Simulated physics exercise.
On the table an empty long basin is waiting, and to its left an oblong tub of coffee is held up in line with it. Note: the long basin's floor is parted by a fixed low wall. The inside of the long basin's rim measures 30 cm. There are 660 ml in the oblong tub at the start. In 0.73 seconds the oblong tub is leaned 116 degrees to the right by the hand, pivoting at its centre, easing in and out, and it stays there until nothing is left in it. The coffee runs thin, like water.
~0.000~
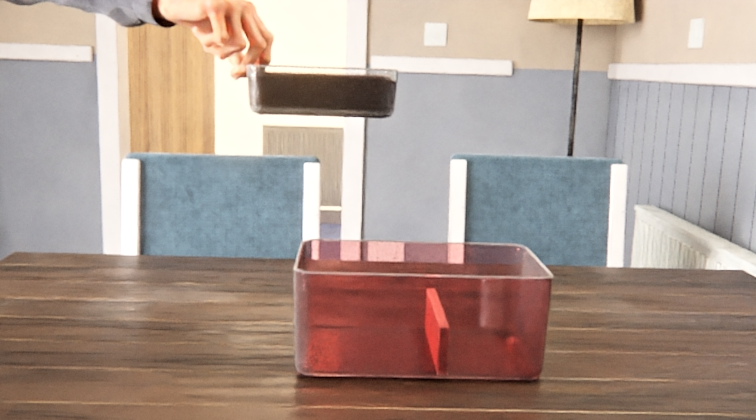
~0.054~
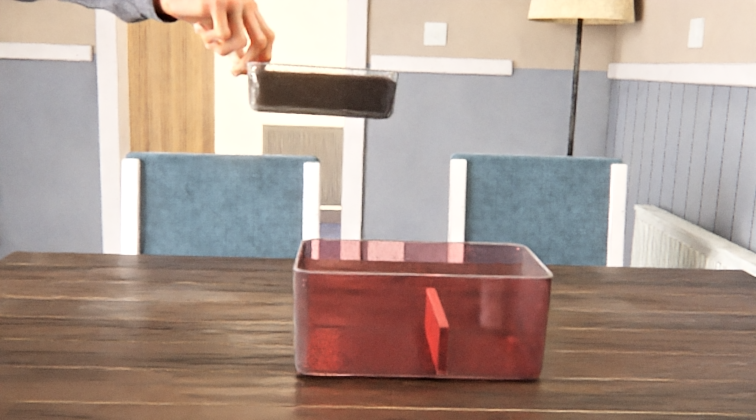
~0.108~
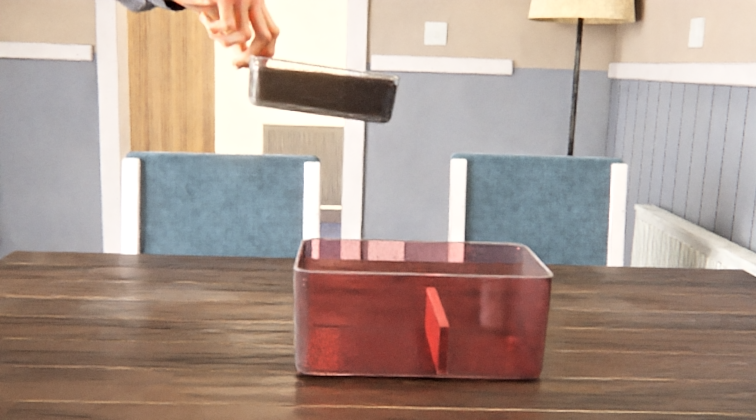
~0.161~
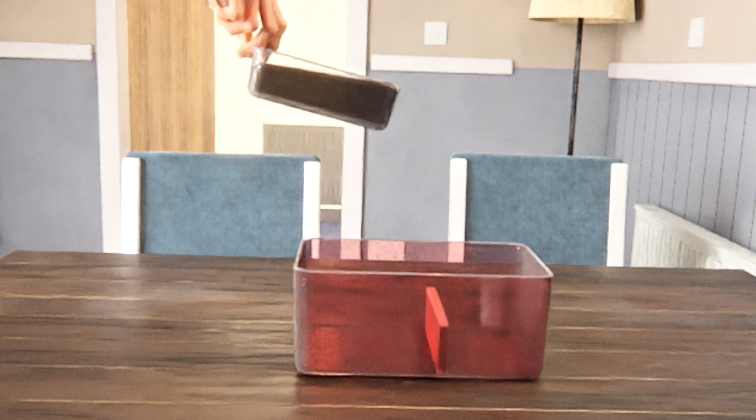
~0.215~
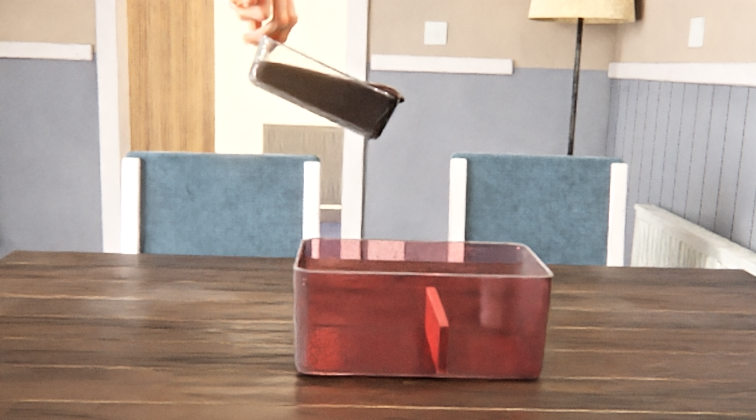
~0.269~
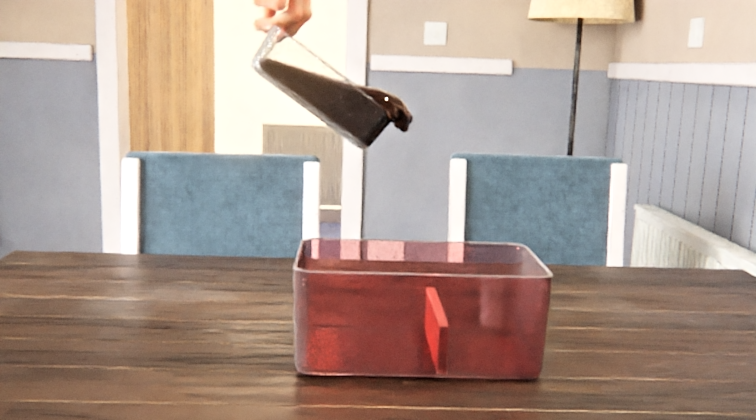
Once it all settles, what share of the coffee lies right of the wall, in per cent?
56 %.
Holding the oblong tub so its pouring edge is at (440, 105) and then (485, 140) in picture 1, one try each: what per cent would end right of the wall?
I'd expect close to 80 per cent and then close to 85 per cent.
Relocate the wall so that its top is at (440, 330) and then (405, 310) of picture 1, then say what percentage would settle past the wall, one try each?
Try 1: 50 %; try 2: 80 %.
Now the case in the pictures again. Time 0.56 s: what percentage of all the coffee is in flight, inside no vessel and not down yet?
Close to 42 in a hundred.
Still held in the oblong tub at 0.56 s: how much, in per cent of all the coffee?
Close to 3 in a hundred.
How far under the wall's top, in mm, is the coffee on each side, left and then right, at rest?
The left comes to roughly 52 mm and the right to roughly 40 mm.
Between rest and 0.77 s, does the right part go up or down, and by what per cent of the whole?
A loss, roughly 2.
After 0.56 s the tilt is 101° and 3 per cent is still to pour, 8 is left of the wall and 46 right of it.
After 0.77 s the tilt is 116° and 0 per cent is still to pour, 30 is left of the wall and 58 right of it.
After 0.99 s the tilt is 116° and 0 per cent is still to pour, 38 is left of the wall and 56 right of it.
After 1.23 s the tilt is 116° and 0 per cent is still to pour, 38 is left of the wall and 56 right of it.
In the end 38 per cent lies left of the wall, 56 right of it and 5 outside.
